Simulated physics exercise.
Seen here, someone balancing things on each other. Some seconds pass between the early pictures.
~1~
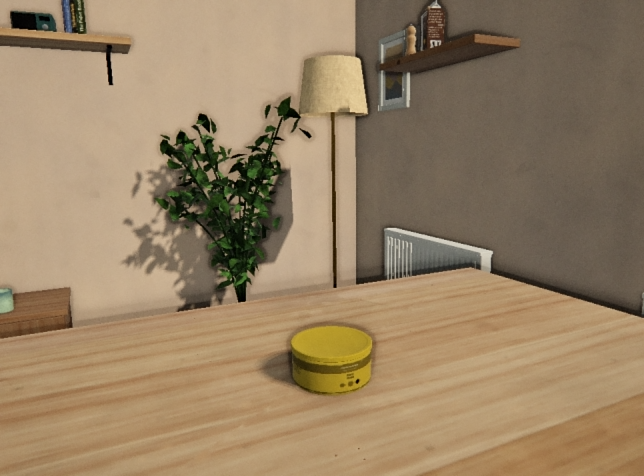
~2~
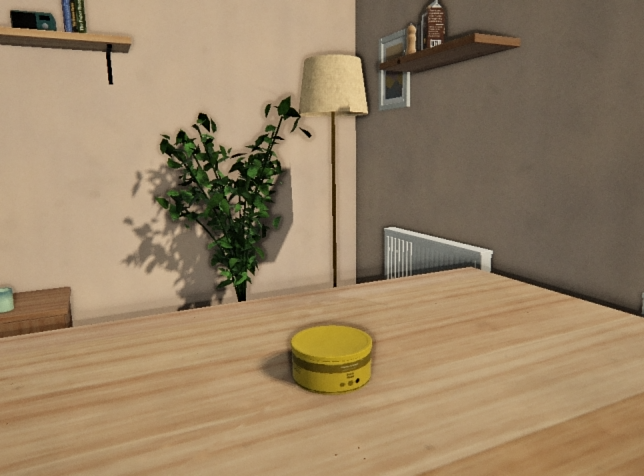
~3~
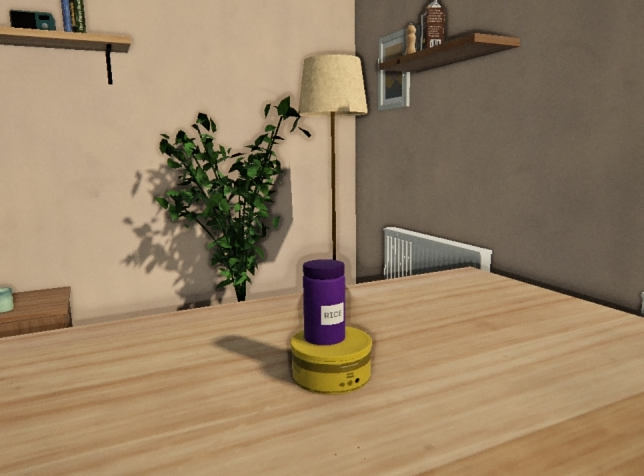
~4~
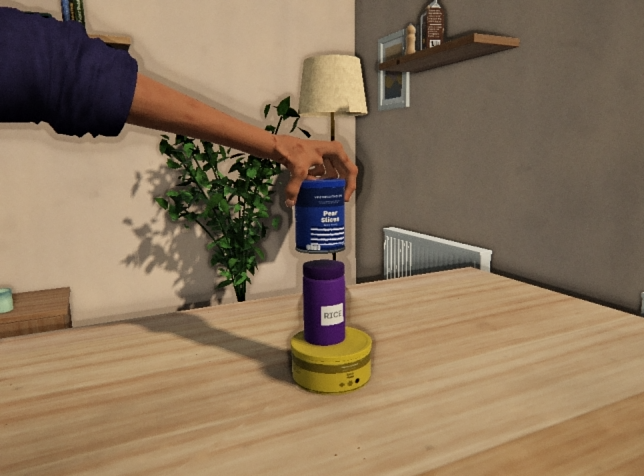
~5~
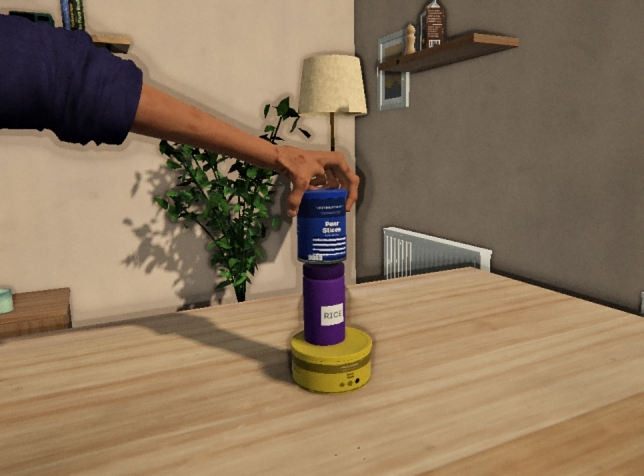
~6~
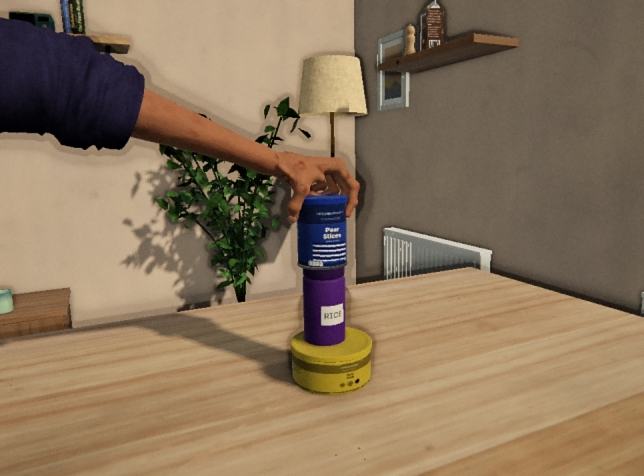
A purple jar appears on top of a round yellow tin on a wooden table, then a hand reaching in from the left holds a blue pot above the jar and lowers it slightly onto the lid.
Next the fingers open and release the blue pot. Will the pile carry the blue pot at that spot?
As it turns out, it keeps its balance.
Then, 0.20 s later than the last frame, all is still.
Then, 0.50 s later than the last frame, blue pot resting near (322, 232).
When it is over, all 3 as before. End places, in pixels of the last picture, blue pot near (322, 232). The pile stays up.
